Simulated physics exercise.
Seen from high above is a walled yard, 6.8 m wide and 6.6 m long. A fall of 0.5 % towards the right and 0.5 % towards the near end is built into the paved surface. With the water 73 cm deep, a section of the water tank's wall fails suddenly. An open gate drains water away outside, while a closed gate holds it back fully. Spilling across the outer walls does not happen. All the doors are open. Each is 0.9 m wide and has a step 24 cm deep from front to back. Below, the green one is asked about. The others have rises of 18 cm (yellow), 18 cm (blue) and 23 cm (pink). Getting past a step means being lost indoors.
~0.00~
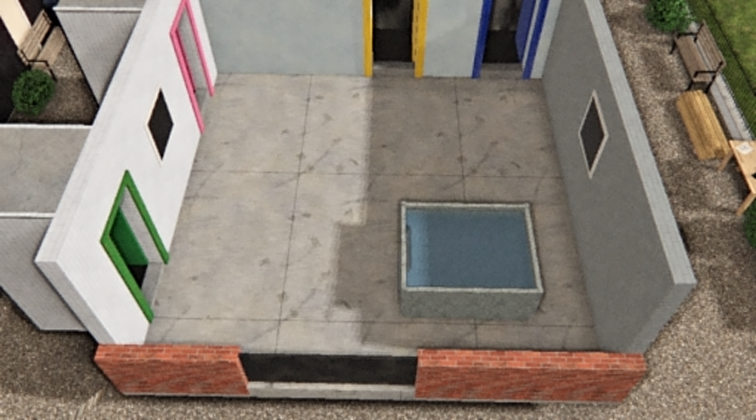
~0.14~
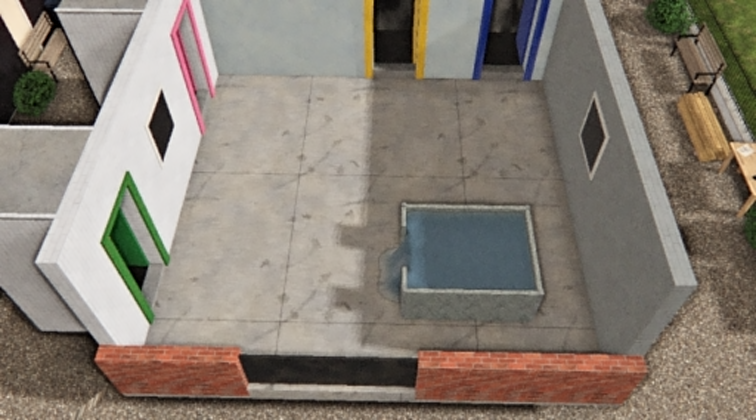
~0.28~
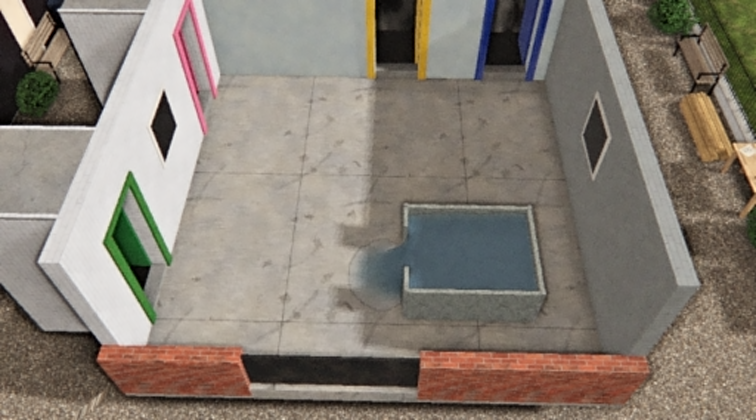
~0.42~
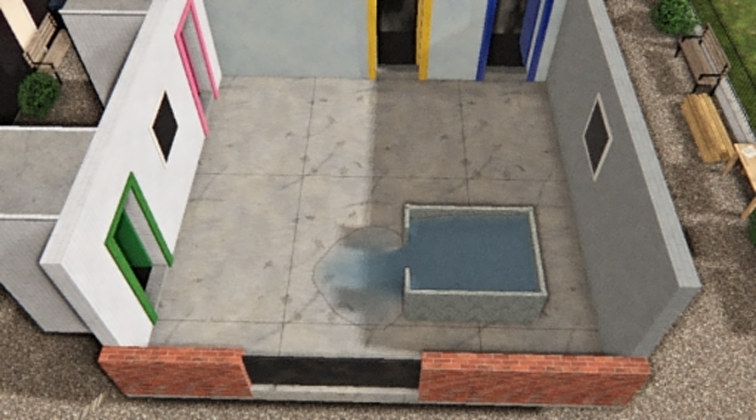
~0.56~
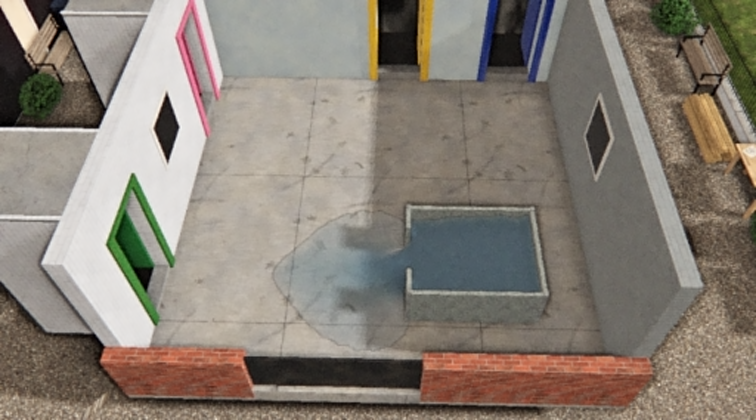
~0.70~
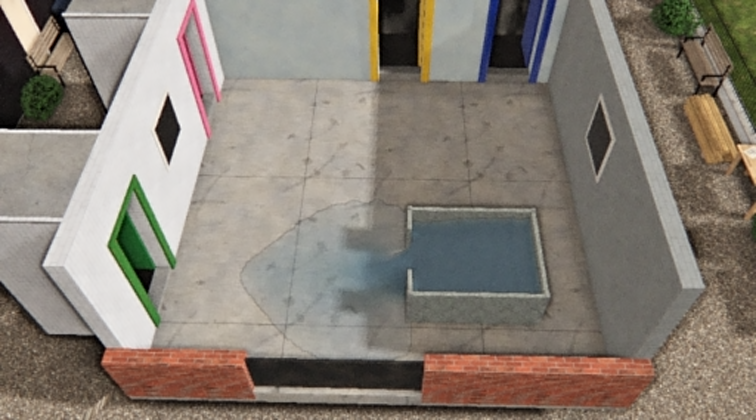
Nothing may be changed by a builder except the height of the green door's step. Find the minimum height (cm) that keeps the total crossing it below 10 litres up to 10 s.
The minimum is roughly 19 cm.
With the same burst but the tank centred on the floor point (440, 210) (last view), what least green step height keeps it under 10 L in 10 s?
Then close to 13.5 cm.
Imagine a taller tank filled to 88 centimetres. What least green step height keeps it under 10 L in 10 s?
24 cm.
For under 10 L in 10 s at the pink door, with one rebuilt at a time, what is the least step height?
I'd raise pink to close to 6.0 cm.
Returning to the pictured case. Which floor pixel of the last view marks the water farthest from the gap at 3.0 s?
Roughly at (224, 81) in the last view.
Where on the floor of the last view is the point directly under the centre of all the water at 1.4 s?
(409, 279), roughly.
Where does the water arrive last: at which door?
Door: Blue.
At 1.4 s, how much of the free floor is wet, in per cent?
Some 30 per cent is wet.
After 1.4 s water covers 30 % of the floor, deepest (40 cm) near (404, 274); 12 cm at the green door, 3 litres in over its 8 cm step.
After 3.0 s water covers 40 % of the floor, deepest (26 cm) near (404, 274); 21 cm at the green door, 101 litres in over its 8 cm step.
After 10.0 s water covers 85 % of the floor, deepest (10 cm) near (592, 384); 6 cm at the green door, 165 litres in over its 8 cm step.
At the green door as built, the water arrived by 1.1 s and peaked near 23 cm at 2.8 s.
Run again over the same 10 s with other heights there, 20 litres in over 17 cm, 1 litre over 23 cm. The limit of 10 litres is kept from about 19 cm up.
